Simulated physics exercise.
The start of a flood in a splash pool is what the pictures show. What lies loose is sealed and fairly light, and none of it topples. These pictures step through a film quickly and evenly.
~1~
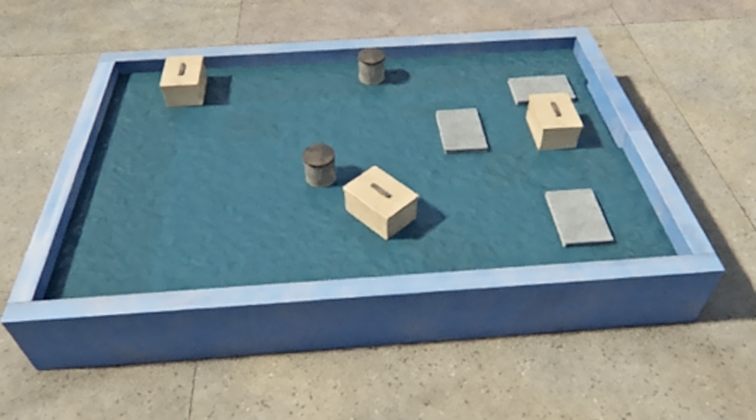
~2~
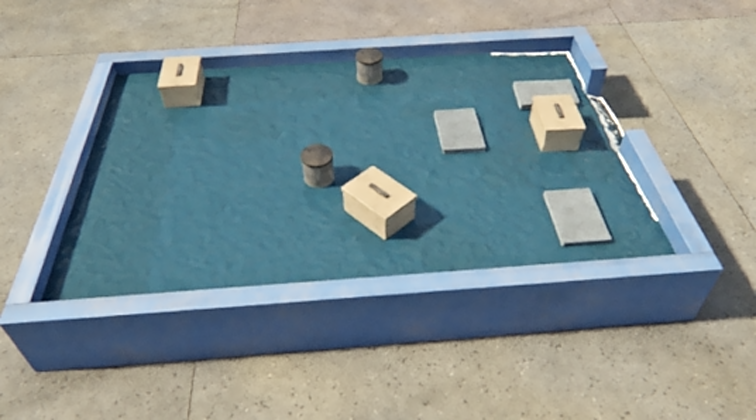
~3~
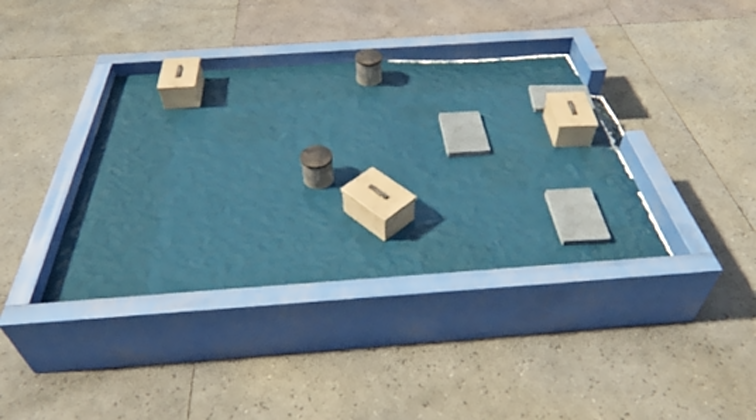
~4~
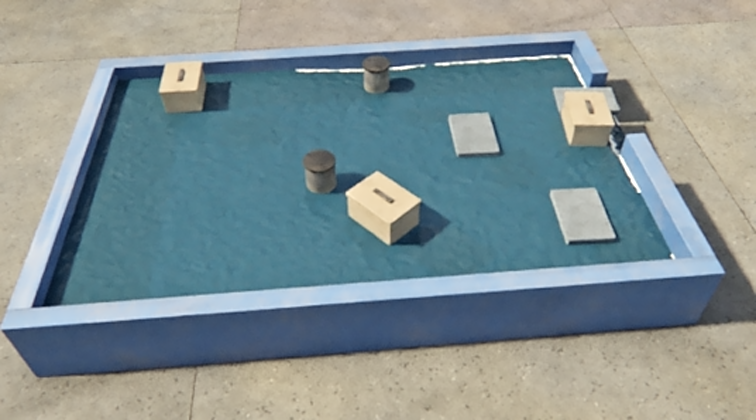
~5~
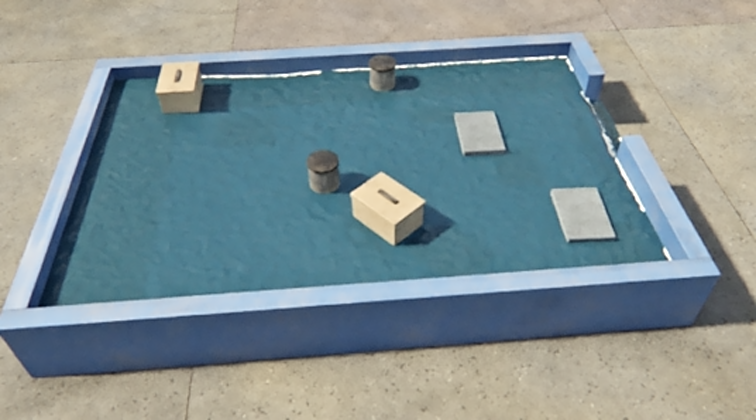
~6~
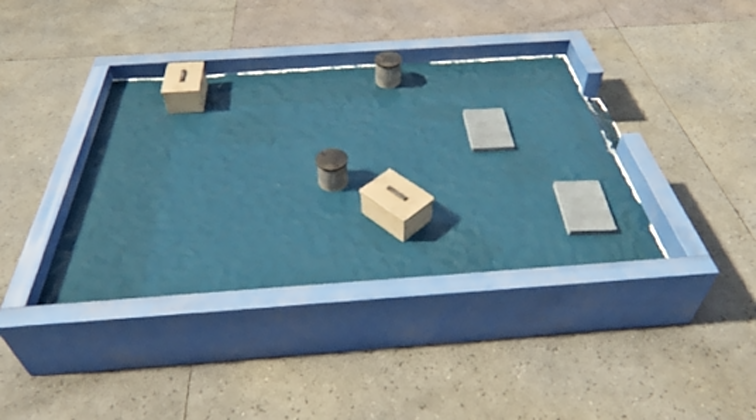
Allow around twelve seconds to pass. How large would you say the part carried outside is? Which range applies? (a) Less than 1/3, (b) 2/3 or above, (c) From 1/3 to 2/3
From 1/3 to 2/3.
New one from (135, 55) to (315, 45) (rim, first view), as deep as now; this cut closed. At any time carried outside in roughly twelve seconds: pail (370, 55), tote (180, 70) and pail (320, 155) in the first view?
In sequence - departs, departs, departs.
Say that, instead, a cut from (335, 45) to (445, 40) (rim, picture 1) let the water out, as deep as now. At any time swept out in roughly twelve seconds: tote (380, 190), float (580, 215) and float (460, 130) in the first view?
Object by object: Never exits, never exits, drifts out.
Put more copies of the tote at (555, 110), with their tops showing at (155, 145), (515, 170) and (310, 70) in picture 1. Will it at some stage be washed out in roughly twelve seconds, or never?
Okay, one at a time: Does not get out, next gets out, last does not get out.
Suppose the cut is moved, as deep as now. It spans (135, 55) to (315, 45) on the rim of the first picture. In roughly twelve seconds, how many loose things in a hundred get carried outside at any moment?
40 per cent or so.
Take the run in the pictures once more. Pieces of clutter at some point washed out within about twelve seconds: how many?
The count is 4.
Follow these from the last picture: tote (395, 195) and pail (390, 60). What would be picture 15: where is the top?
Estimated: (433, 192); (429, 62).
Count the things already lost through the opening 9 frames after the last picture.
2.
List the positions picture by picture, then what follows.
The first picture shows a float at (461, 128), afloat; a float at (579, 215), afloat; 0 of 8 have shifted.
The second picture shows a float at (459, 128), afloat; a float at (577, 214) floats; 1 of 8 have shifted.
The third picture shows a float at (464, 131) floats, close to its start; a float at (577, 213), afloat, close to its start; 2 of 8 have shifted.
The fourth picture shows a float at (474, 132), afloat, close to its start; a float at (583, 213), afloat, close to its start; 4 of 8 have shifted.
The fifth picture shows a float at (479, 131), afloat, close to its start; a float at (583, 212) floats, close to its start; 6 of 8 have shifted.
The sixth picture shows a float at (488, 127) floats, close to its start; a float at (585, 205), afloat, close to its start; 7 of 8 have shifted.
A moment on, 2 of 8 are out; 6 afloat.
Next, 2 of 8 are out; 6 afloat.
Later, 4 of 8 are out; 4 afloat.
In the end, 4 of 8 are out; 4 afloat.
